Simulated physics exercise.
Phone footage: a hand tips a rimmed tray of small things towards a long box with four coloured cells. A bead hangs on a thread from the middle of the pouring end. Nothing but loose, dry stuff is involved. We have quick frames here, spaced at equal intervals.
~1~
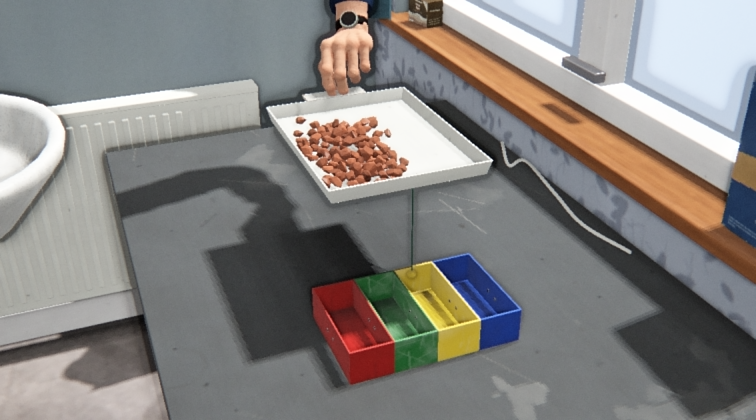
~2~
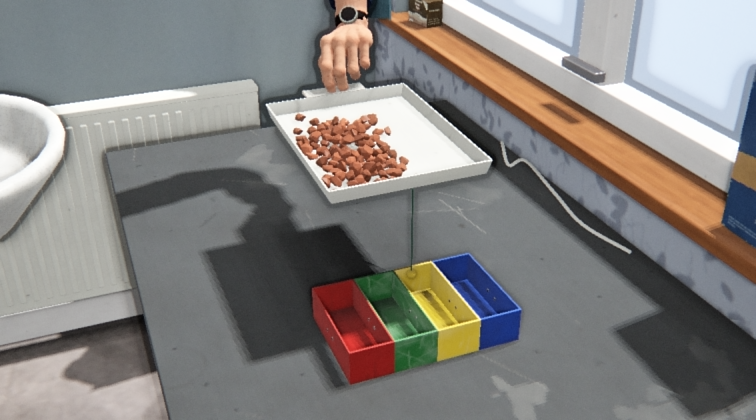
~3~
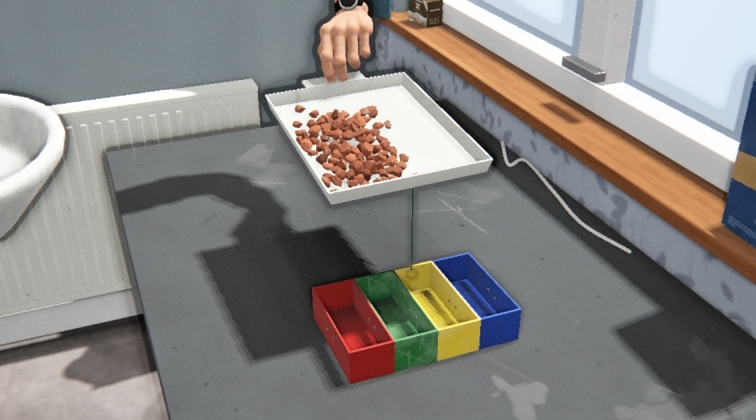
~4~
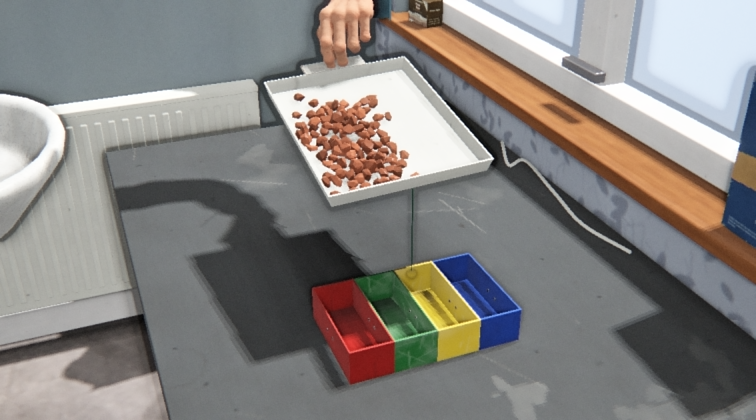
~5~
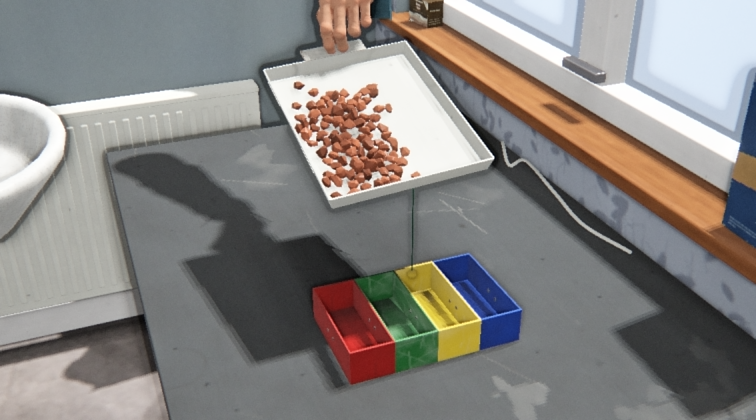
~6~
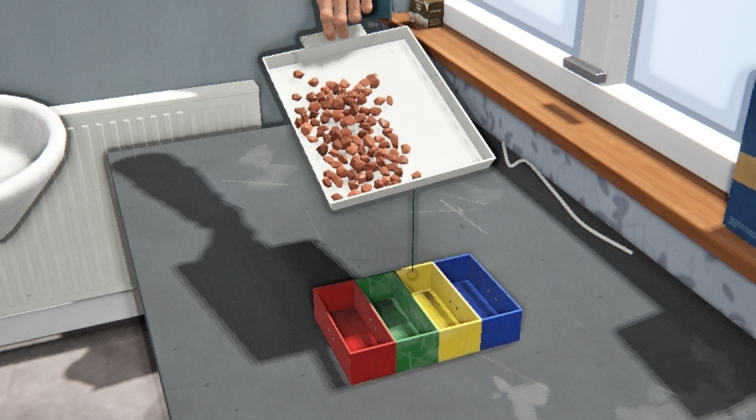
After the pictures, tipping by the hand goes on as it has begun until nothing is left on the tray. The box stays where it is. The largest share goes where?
To the red cell.
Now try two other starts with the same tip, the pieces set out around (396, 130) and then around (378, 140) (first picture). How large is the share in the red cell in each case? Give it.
First 40 %, then 40 %.
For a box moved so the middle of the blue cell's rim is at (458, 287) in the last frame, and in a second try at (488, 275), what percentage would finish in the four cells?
You'd see around 100 per cent and then around 60 per cent.
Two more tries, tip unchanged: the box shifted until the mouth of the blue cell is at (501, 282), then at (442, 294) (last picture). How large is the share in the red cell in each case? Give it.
In order, 30 % and 20 %.
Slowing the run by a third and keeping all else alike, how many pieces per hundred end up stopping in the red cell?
Share: Roughly 50%.
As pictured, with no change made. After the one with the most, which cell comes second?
Second: The cell in green.
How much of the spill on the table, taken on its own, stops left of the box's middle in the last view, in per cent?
Estimate: About 90 in every hundred.
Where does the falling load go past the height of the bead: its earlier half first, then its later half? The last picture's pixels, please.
Early half: (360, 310); late half: (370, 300).
Shortly afterwards, tray tipped steeply; all but a few on the tray; only a few falling or outside the box.
Next, tray tipped past a quarter turn; a little on the tray; near a third in the red cell; near a quarter in the green cell; only a few in the yellow cell; near a third falling or outside the box.
Some moments later, tray tipped past a quarter turn; near half in the red cell; near a quarter in the green cell; a little in the yellow cell; a little falling or outside the box.
In the end, tray tipped past a quarter turn; near half in the red cell; near a quarter in the green cell; a little in the yellow cell; none at all in the blue cell; a little outside the box.
